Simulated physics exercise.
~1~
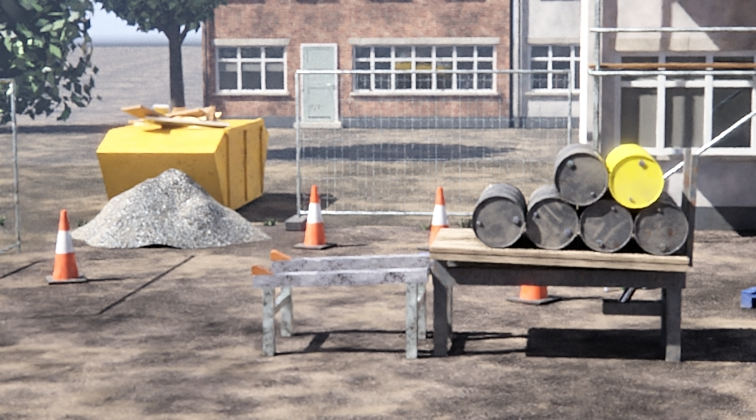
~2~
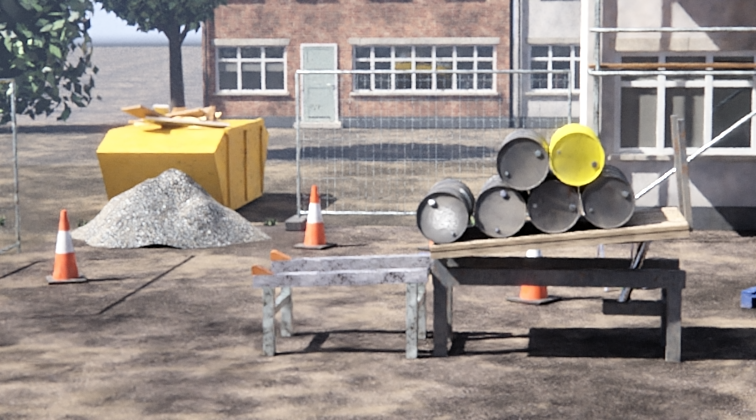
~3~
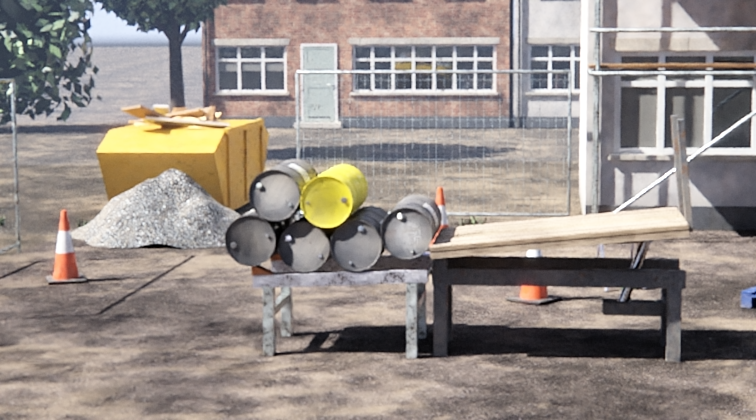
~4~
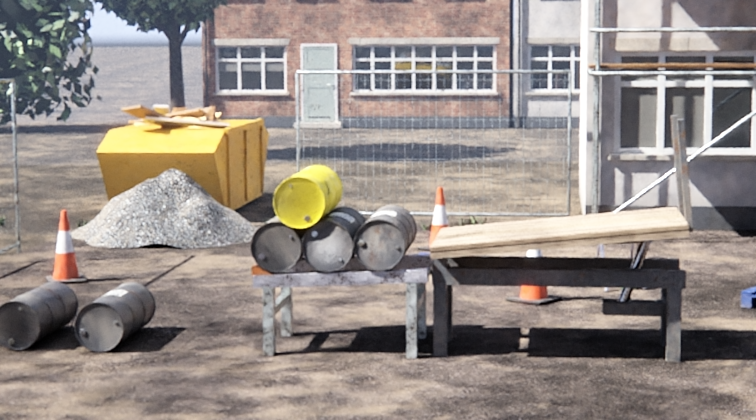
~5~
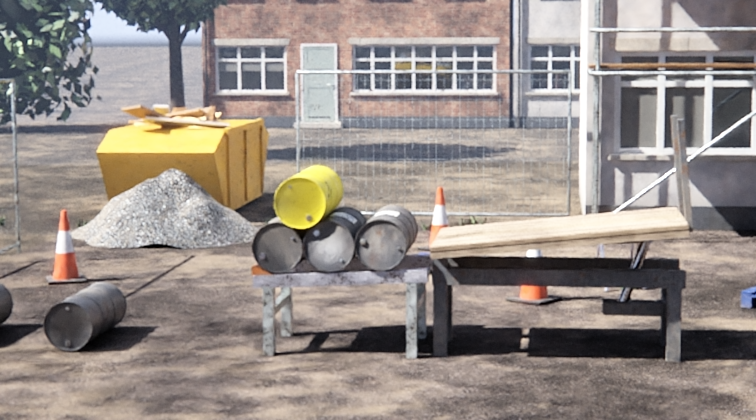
A fenced yard in front of a brick building is seen from the side, with a yellow skip, a grey gravel heap and orange cones behind. On the right, dark drums and one yellow drum on top sit stacked on a wooden deck, beside a lower metal rack on the left. The deck's right side lifts, and the drums roll left onto the rack. Two dark drums go over its far end and roll left along the ground. The yellow drum ends up resting on top of the dark ones left on the rack, while the deck stays tilted.
